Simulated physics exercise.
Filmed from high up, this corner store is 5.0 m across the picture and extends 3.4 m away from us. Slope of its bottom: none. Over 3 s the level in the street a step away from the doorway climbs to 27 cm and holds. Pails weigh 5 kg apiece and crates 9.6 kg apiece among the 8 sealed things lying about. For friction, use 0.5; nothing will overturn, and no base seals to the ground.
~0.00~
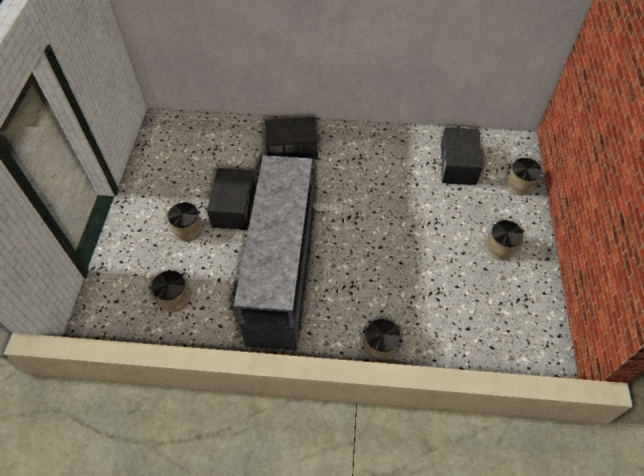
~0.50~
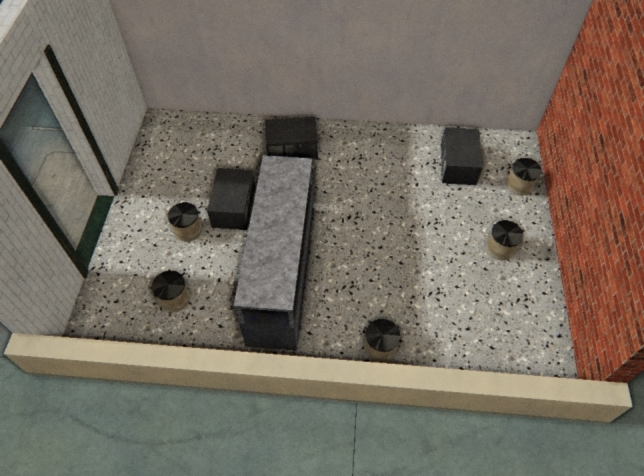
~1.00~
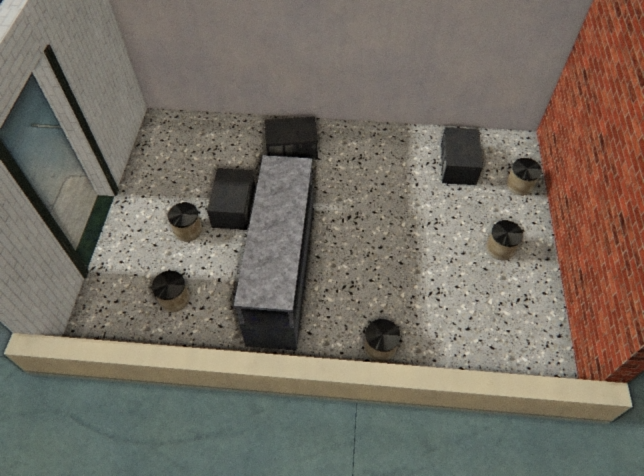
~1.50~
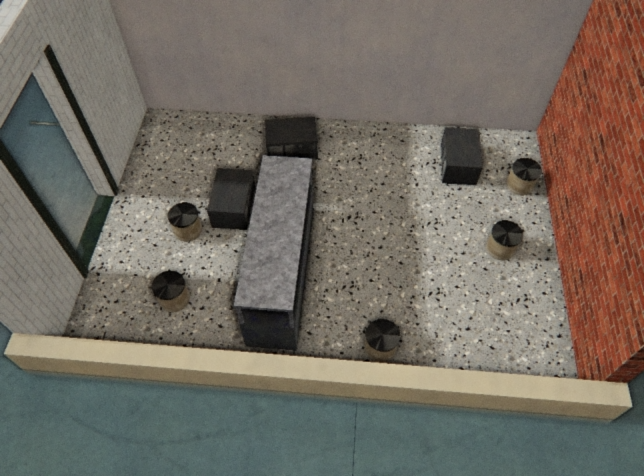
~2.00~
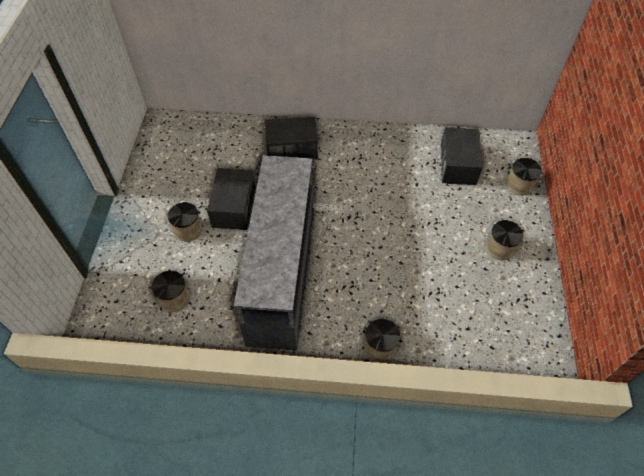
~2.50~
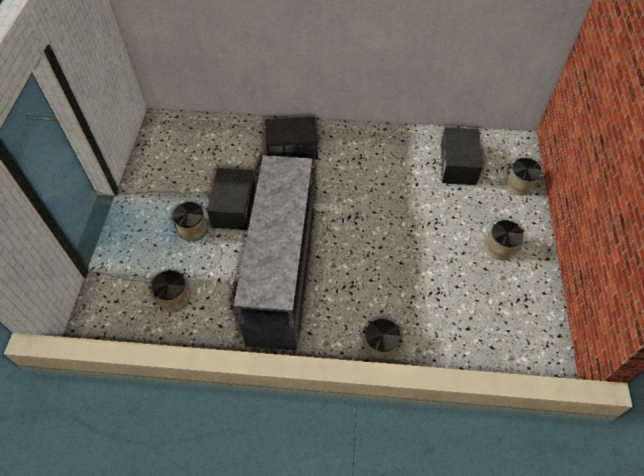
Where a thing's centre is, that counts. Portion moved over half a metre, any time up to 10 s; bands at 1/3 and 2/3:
2/3 or more.
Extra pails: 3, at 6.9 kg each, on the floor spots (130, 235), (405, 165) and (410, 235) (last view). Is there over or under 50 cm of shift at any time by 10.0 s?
In order: Farther; farther; not as far.
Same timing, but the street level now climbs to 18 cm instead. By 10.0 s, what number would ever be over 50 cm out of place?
The count would be 5.
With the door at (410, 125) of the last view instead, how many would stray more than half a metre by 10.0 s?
Result: 4.
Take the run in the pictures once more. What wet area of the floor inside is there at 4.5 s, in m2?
Wet: Near 7.5 m2.
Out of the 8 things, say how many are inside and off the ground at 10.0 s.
8.
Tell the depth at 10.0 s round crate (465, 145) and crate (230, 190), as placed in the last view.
I'd estimate 6 cm for the first and 4 cm for the second.
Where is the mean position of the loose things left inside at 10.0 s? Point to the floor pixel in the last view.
About (387, 306).
After 3.5 s 1 of 8 are over 50 cm from their spots; 1 afloat.
After 4.5 s 3 of 8 are over 50 cm from their spots; 2 afloat.
After 7.0 s 5 of 8 are over 50 cm from their spots; 4 afloat.
After 10.0 s 6 of 8 are over 50 cm from their spots, and 7 have been at some point; 8 afloat.
